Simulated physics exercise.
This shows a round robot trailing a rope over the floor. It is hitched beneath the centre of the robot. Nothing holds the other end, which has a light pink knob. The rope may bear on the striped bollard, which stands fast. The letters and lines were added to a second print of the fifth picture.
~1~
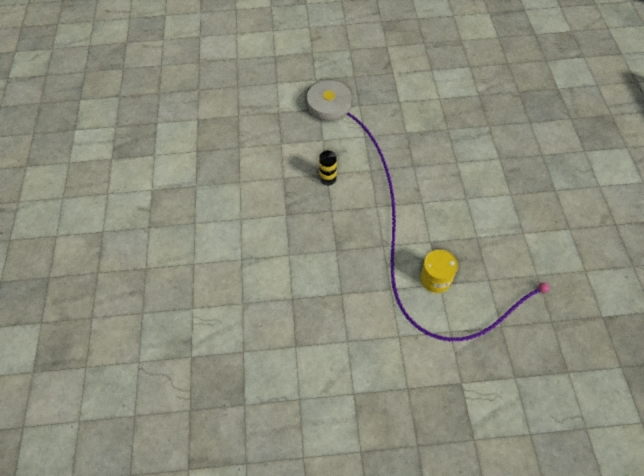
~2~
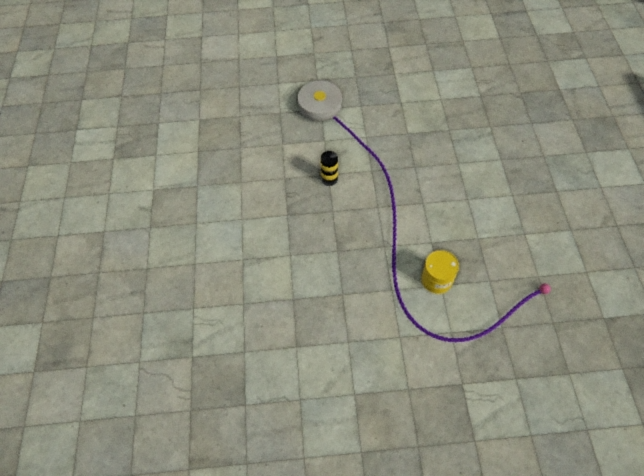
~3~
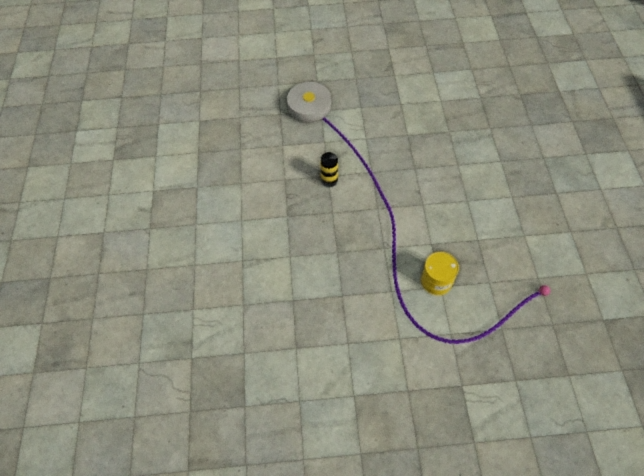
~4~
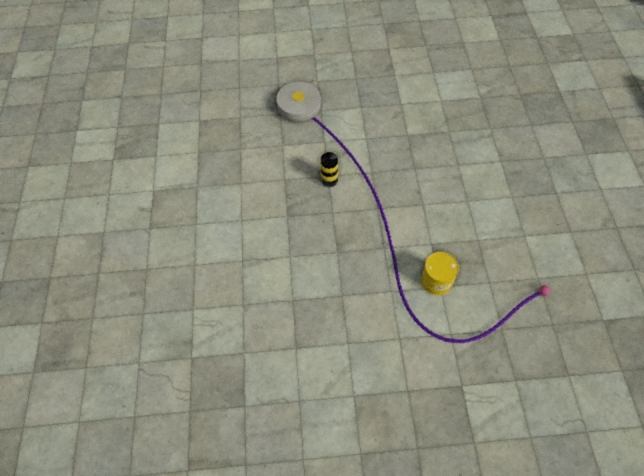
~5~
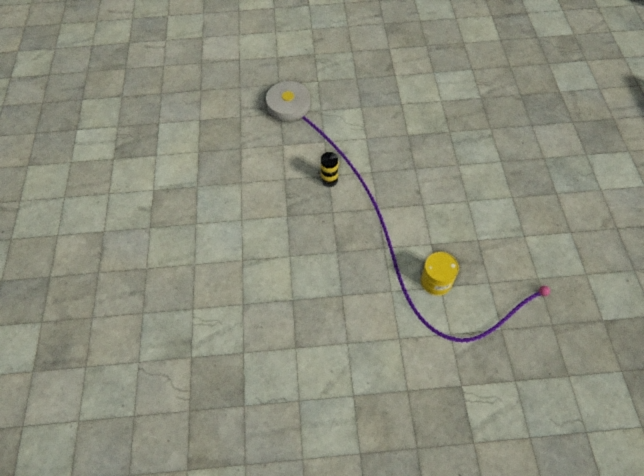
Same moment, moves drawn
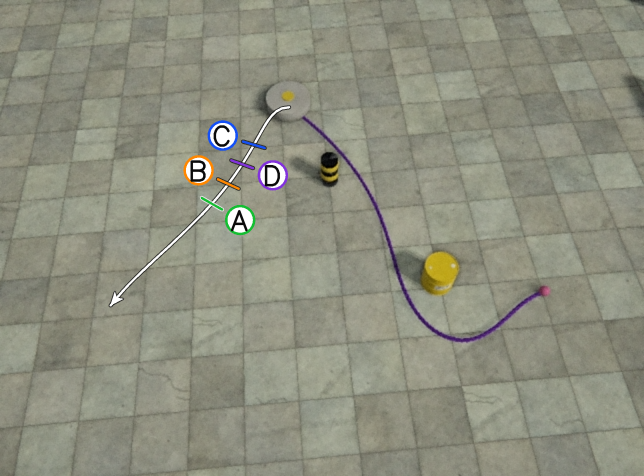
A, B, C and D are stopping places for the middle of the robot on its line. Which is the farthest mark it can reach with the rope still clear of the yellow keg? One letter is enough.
At A, and not beyond.
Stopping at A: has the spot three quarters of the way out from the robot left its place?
Yes.
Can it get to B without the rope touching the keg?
Yes.
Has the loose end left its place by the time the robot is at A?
No.
On the marked copy, A at (212, 204); B at (228, 184); C at (254, 145); D at (242, 164); the route from (289, 107) via (217, 198) to (111, 305).
With A. Early on, robot (258, 130), middle of the rope (389, 247), free end (544, 291).
Further on, robot (236, 166), middle of the rope (389, 247), free end (544, 291).
At the end, robot (210, 199), middle of the rope (376, 235), free end (544, 291); only the bollard has been touched, if anything.
As for the rest, B is safe but short; C is safe but short; D is safe but short.
